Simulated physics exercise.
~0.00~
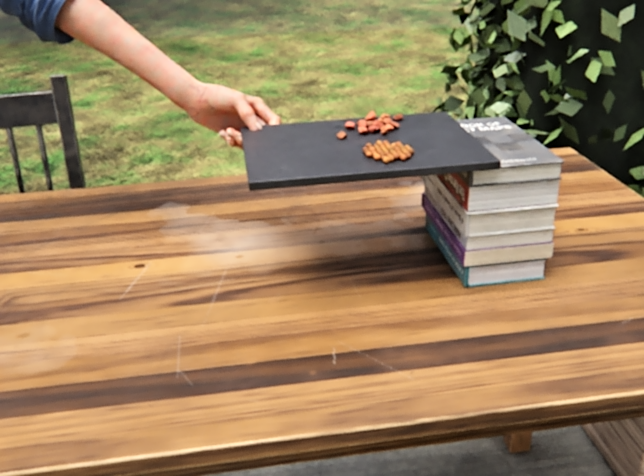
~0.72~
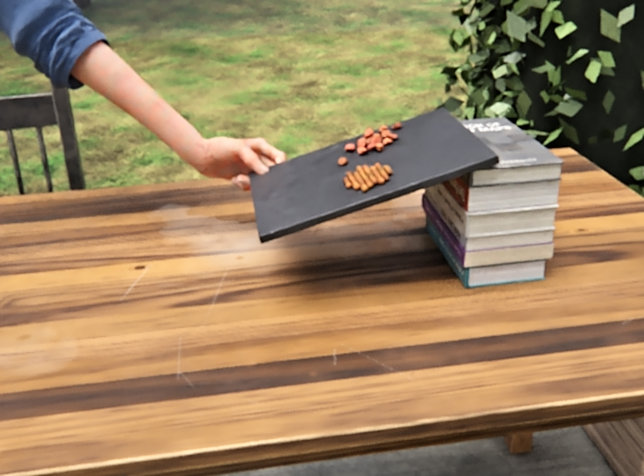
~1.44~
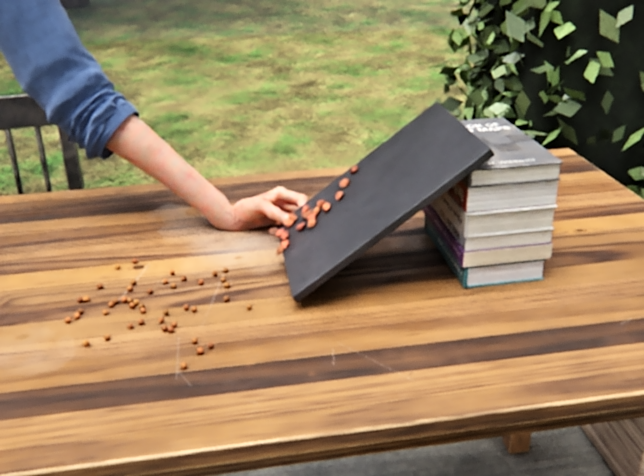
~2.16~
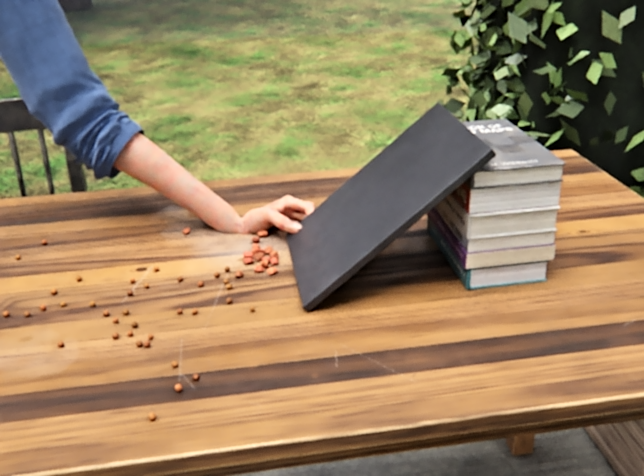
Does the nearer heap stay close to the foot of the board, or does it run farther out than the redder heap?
The nearer heap runs farther out, scattering across the table to the left, while the redder heap mostly stops by the foot of the board.
